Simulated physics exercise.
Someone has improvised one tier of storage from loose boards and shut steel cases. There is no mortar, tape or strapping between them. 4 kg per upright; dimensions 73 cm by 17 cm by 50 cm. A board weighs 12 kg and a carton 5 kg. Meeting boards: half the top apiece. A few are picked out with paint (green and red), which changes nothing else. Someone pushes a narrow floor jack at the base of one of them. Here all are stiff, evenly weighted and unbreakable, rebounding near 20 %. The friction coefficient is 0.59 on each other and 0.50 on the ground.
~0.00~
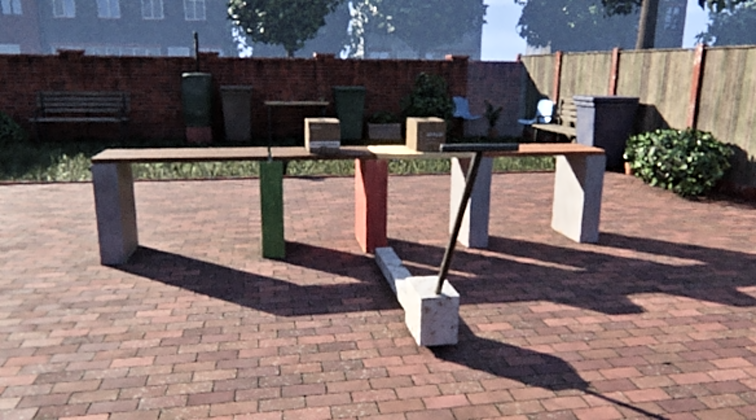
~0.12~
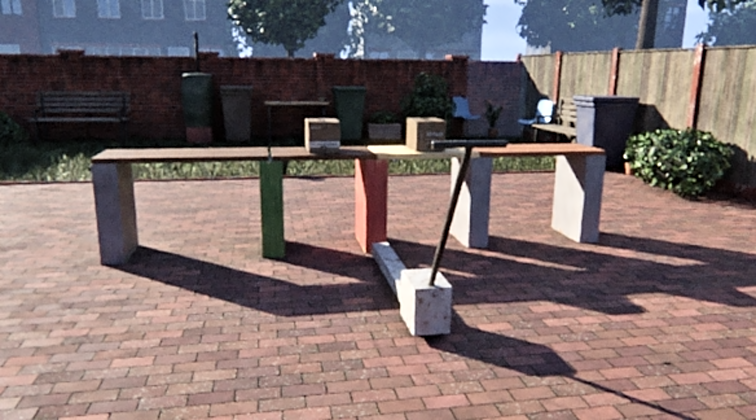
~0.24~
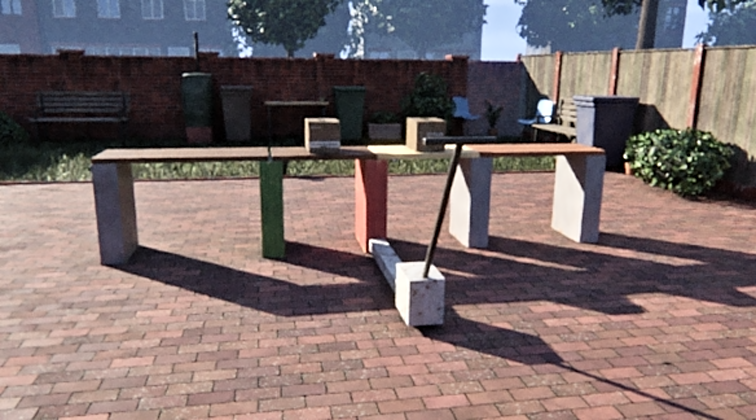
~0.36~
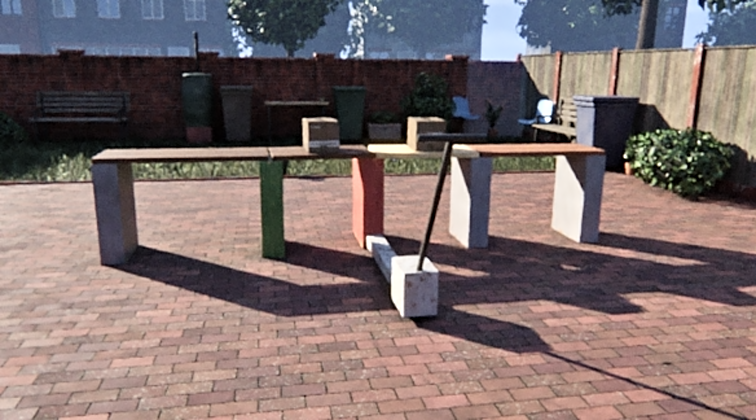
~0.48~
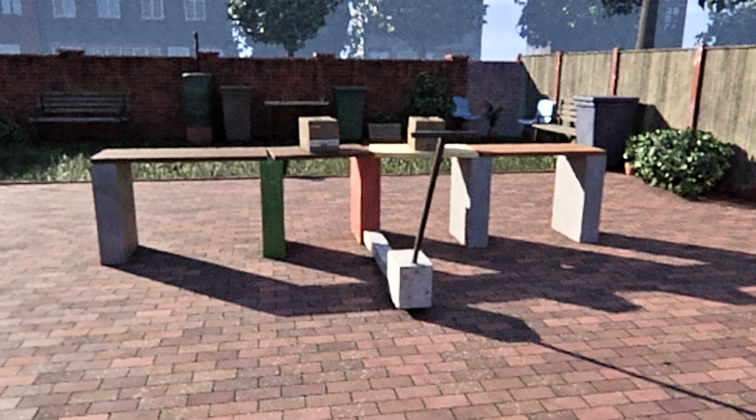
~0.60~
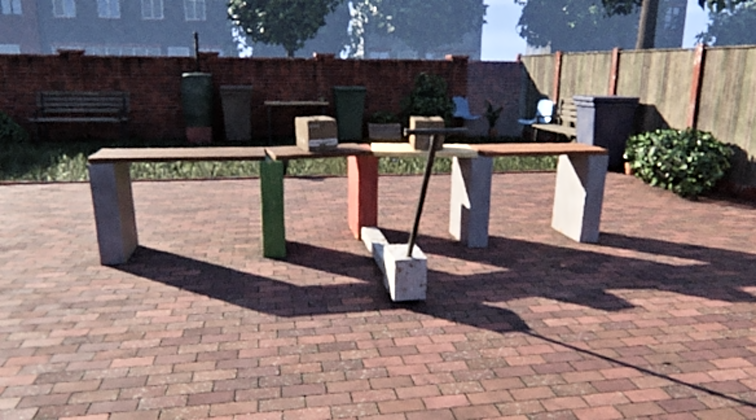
In the video, a long row of boards stands on upright supports in a brick-paved yard, two boxes on top, as a low jack with a long handle moves up to the red upright and pushes its base backward, shifting it slightly.
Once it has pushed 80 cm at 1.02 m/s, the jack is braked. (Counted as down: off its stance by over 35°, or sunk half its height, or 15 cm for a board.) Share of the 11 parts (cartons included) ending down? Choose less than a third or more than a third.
It works out to over a third of the lot.
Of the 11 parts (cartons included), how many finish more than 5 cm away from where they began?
I count 11 of them.
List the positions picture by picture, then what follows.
In the first frame (places mark the middle of the side facing us), jack tip (377, 255) 25 cm short; red upright (377, 207); green upright (272, 211); nothing disturbed.
In the second frame, jack tip (374, 250) 13 cm short; green upright (272, 211).
In the third frame, jack tip (371, 245) 10 mm short; green upright (272, 211).
In the fourth frame, jack tip (369, 240) 11 cm in; red upright (373, 204) shifted 12 cm; 3 disturbed, none down.
In the fifth frame, jack tip (366, 236) 23 cm in; red upright (370, 201) shifted 24 cm; 5 disturbed, none down.
In the sixth frame, jack tip (363, 232) 36 cm in; red upright (368, 197) shifted 36 cm; green upright (273, 210); 7 disturbed, none down.
After 1.02 s, 2 of the 11 pieces down; red upright shifted 80 cm.
After 1.36 s, 5 of the 11 pieces down; green upright leaning 10°; red upright shifted 90 cm.
After 2.42 s, 8 of the 11 pieces down; green upright on its side; red upright shifted 90 cm.
At rest (3.4 s), 10 of the 11 pieces down; green upright on its side; red upright shifted 90 cm. That is 91 per cent. As the last picture would show them, middles, green upright near (216, 237), red upright near (345, 180).
